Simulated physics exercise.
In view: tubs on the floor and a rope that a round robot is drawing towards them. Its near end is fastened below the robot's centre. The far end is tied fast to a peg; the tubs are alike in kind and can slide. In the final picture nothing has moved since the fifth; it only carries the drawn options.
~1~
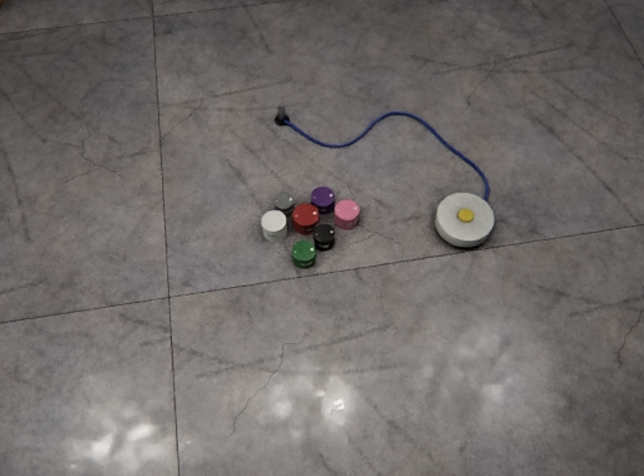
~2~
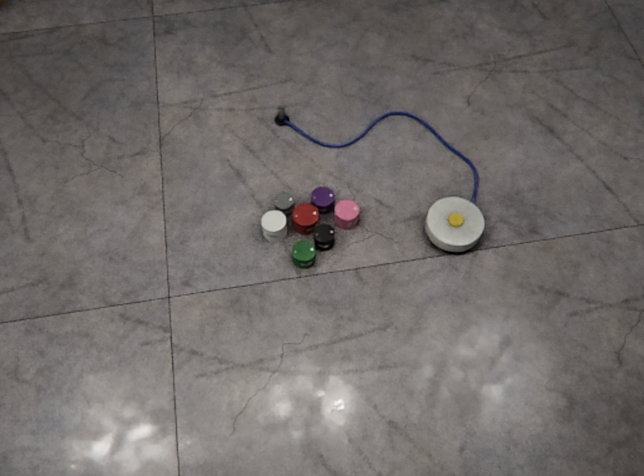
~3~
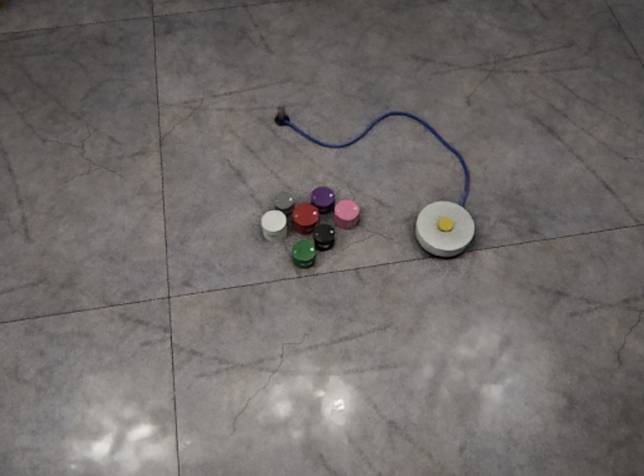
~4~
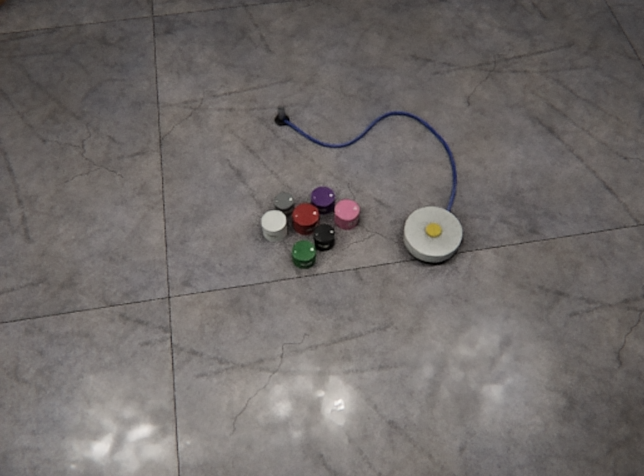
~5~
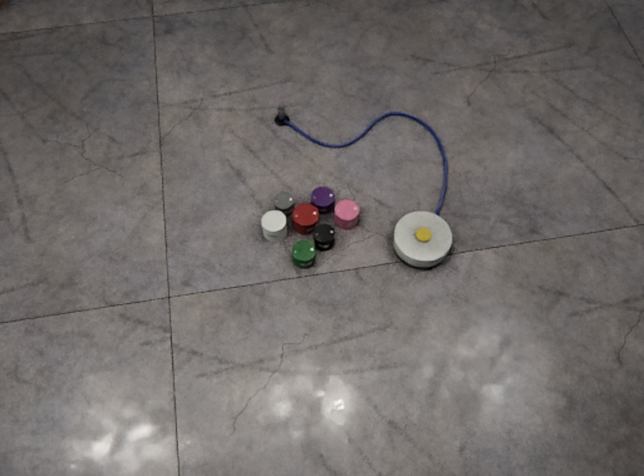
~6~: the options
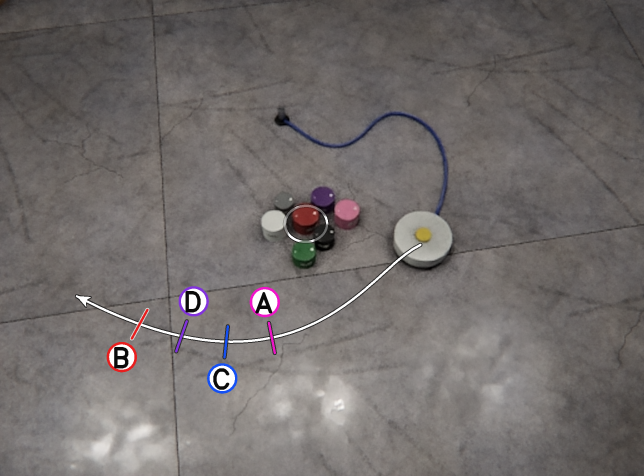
On a grey tiled floor, a round white robot trailing a blue rope slides slowly left towards a cluster of motionless coloured tubs.
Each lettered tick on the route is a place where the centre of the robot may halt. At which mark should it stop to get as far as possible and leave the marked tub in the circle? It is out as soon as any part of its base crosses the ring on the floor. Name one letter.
All is well up to D.
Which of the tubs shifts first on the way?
Pink.
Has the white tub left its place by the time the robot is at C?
No.
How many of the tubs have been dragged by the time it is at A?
The count is none.
On the marked copy, A at (272, 338); B at (140, 324); C at (226, 342); D at (181, 336); the ring at (306, 224); the route from (421, 245) via (262, 340) to (77, 296).
Following D. Soon after the start, robot (354, 295); red tub (306, 219).
Later, robot (266, 335); red tub (306, 219).
In the end, robot (179, 332); red tub (306, 219); pink tub (338, 215); the red tub is still in its ring.
As for the rest, A is safe but short; B drags the ringed tub to (291, 218); C is safe but short.
